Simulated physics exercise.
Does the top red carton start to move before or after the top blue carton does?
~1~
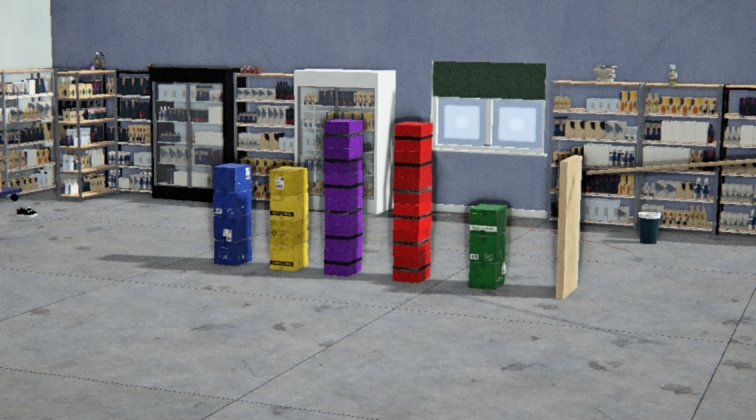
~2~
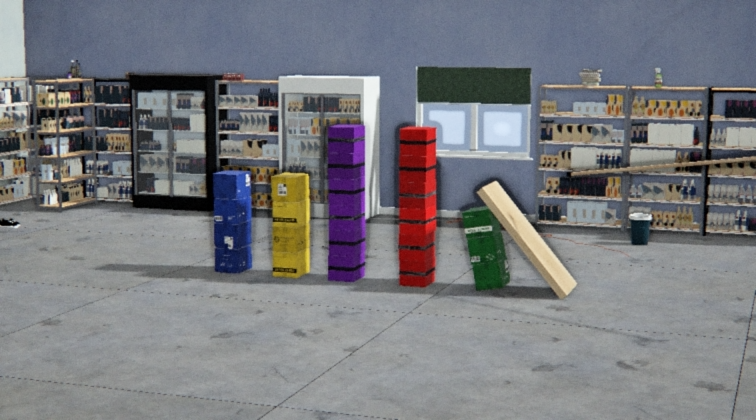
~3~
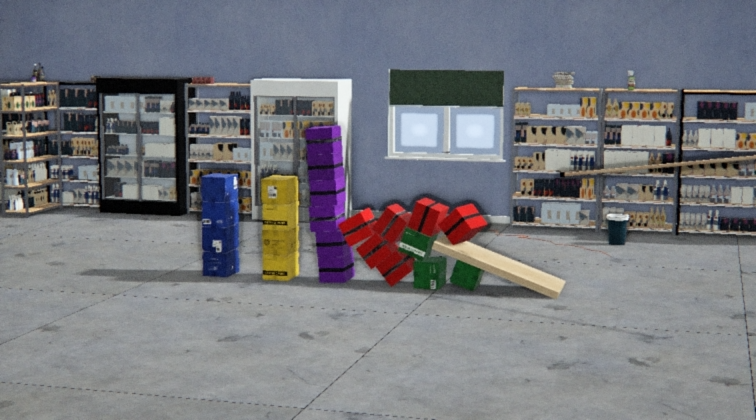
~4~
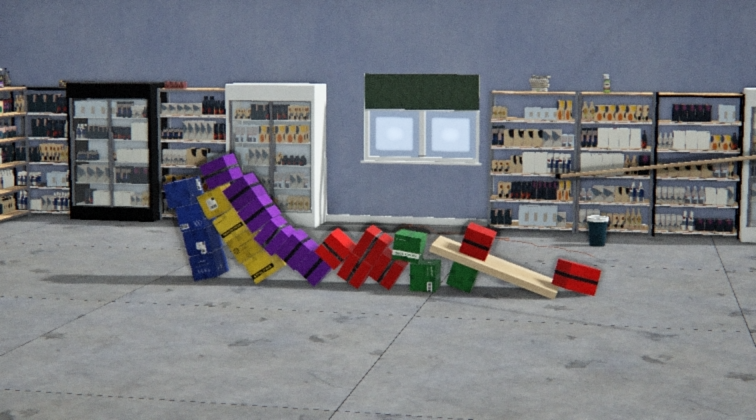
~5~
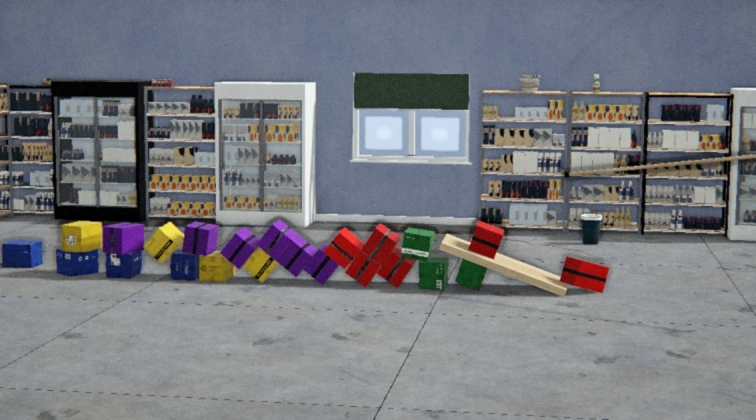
The top red carton moves before the top blue one. The red stack is already collapsing while the blue stack still stands upright, and the blue goes over later.
